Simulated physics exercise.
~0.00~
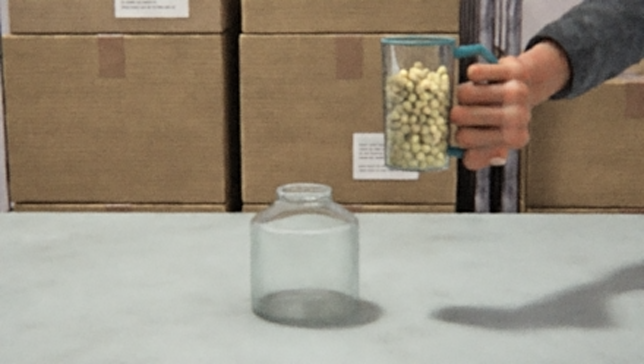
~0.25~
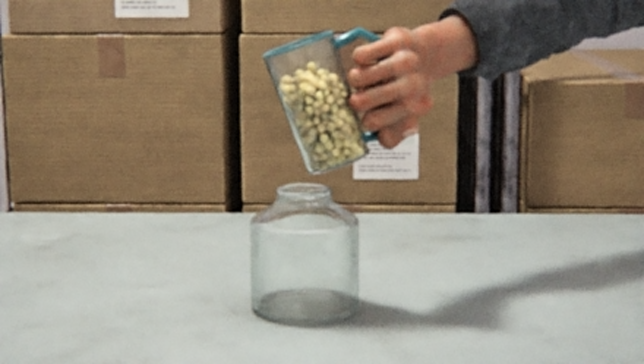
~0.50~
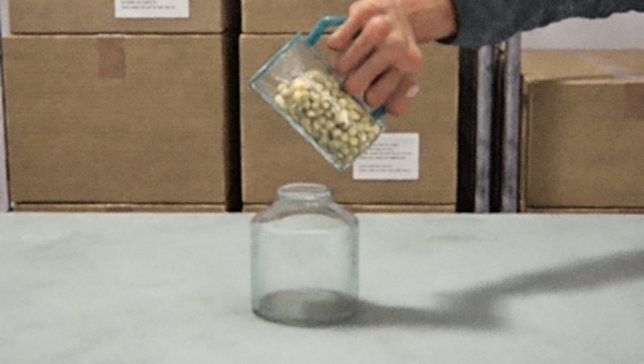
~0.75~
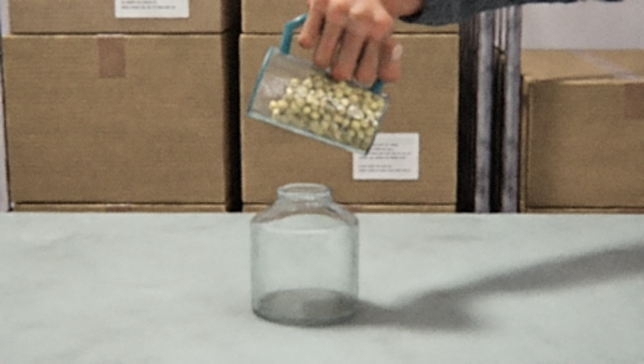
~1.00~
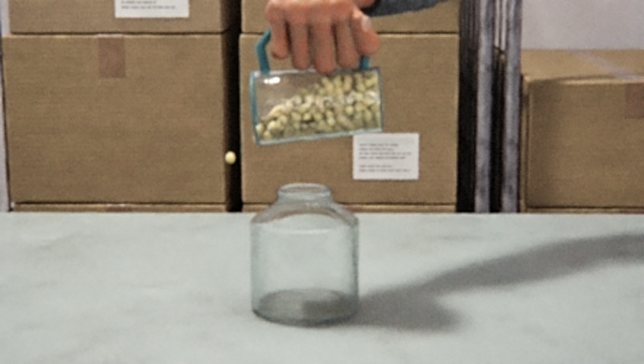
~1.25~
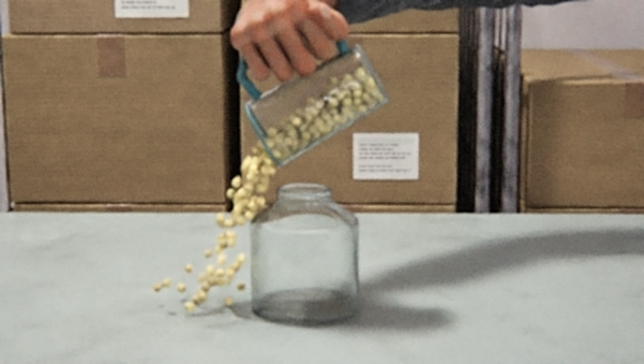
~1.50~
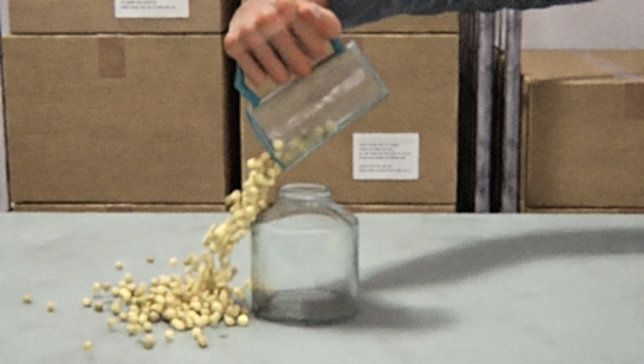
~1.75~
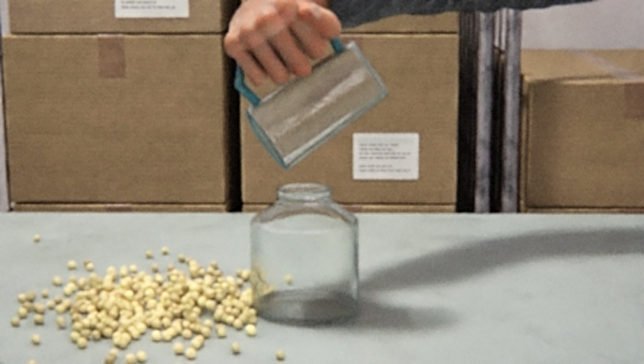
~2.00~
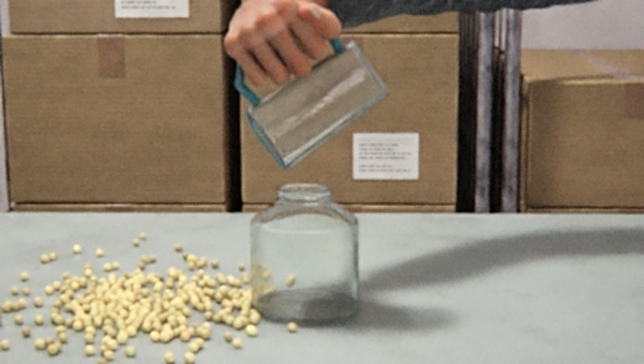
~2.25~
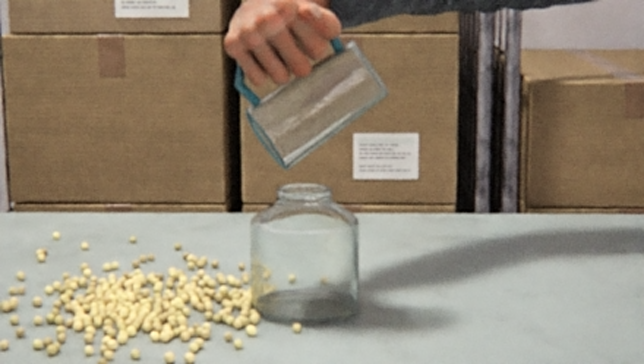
In the video, a hand moves a clear measuring cup of soya beans left above an empty glass jar and tips it, but the beans pour past the jar's left side, scattering across the table until the cup looks empty and the jar remains empty.
